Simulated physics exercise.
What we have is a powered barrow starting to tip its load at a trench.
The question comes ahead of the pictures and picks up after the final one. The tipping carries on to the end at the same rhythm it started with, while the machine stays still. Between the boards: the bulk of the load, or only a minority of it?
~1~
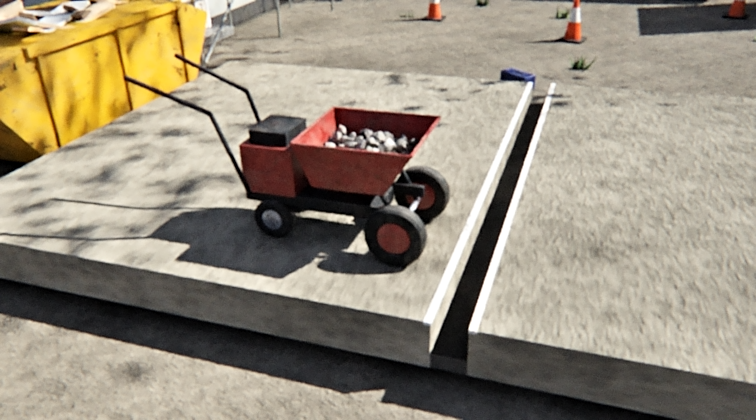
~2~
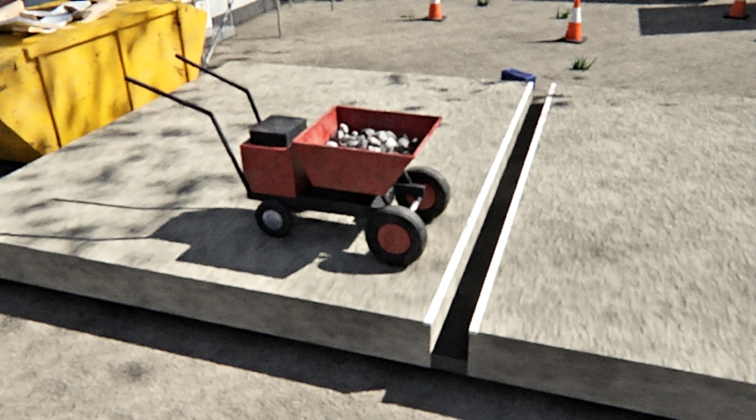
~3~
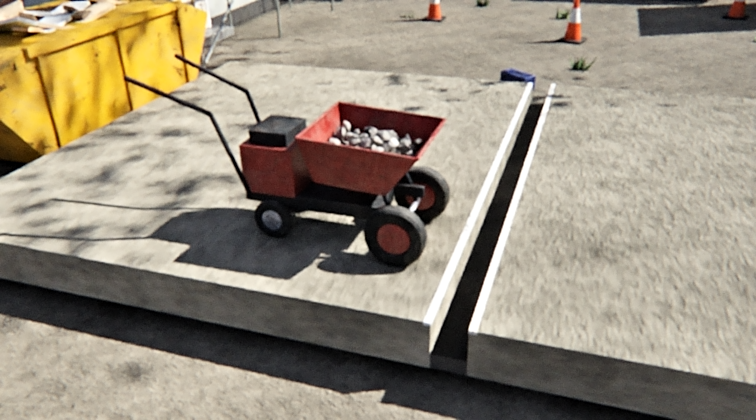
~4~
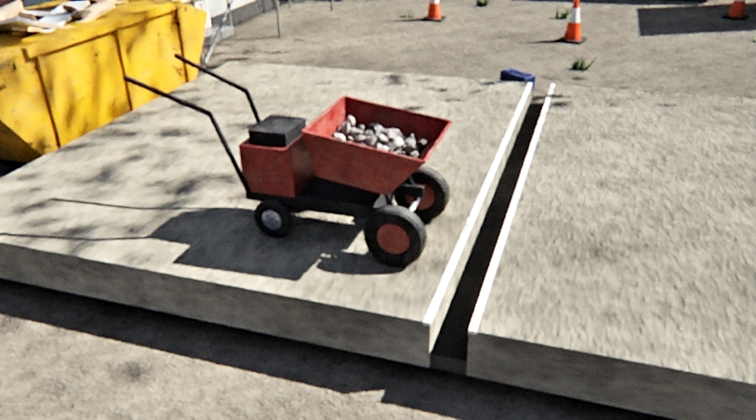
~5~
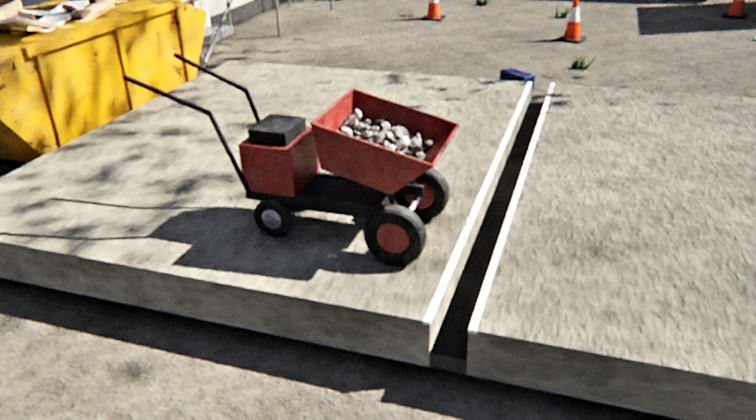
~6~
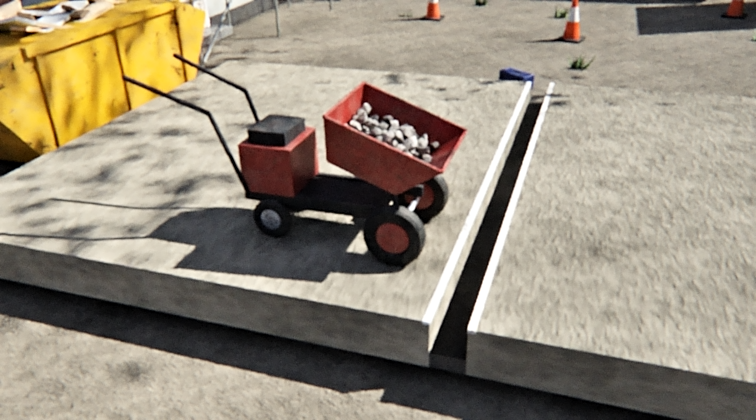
Only a minority of it.
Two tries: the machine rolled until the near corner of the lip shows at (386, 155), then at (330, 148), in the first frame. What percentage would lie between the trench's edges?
About 60 per cent, then about 50 per cent.
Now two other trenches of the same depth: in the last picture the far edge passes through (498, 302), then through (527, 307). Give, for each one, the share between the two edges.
Roughly 40 percent first and 90 percent second.
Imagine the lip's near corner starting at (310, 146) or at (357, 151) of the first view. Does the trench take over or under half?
The first try ends with the lesser portion between the edges, the second with the greater portion.
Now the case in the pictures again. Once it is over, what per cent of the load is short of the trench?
0 per cent.
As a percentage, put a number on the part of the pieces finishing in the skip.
My estimate is about 0 per cent.
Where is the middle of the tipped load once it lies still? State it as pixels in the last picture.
I'd say the middle ends up at about (524, 252).
Shortly afterwards, skip tipped steeply; the whole lot in the skip.
Next, skip tipped right over; all but a few in the skip; a little beyond it; only a few falling.
Some moments later, skip tipped right over; near a quarter in the skip; only a few in or heaped over the trench; near two thirds beyond it.
In the end, skip tipped right over; near a quarter in or heaped over the trench; the bulk beyond it.
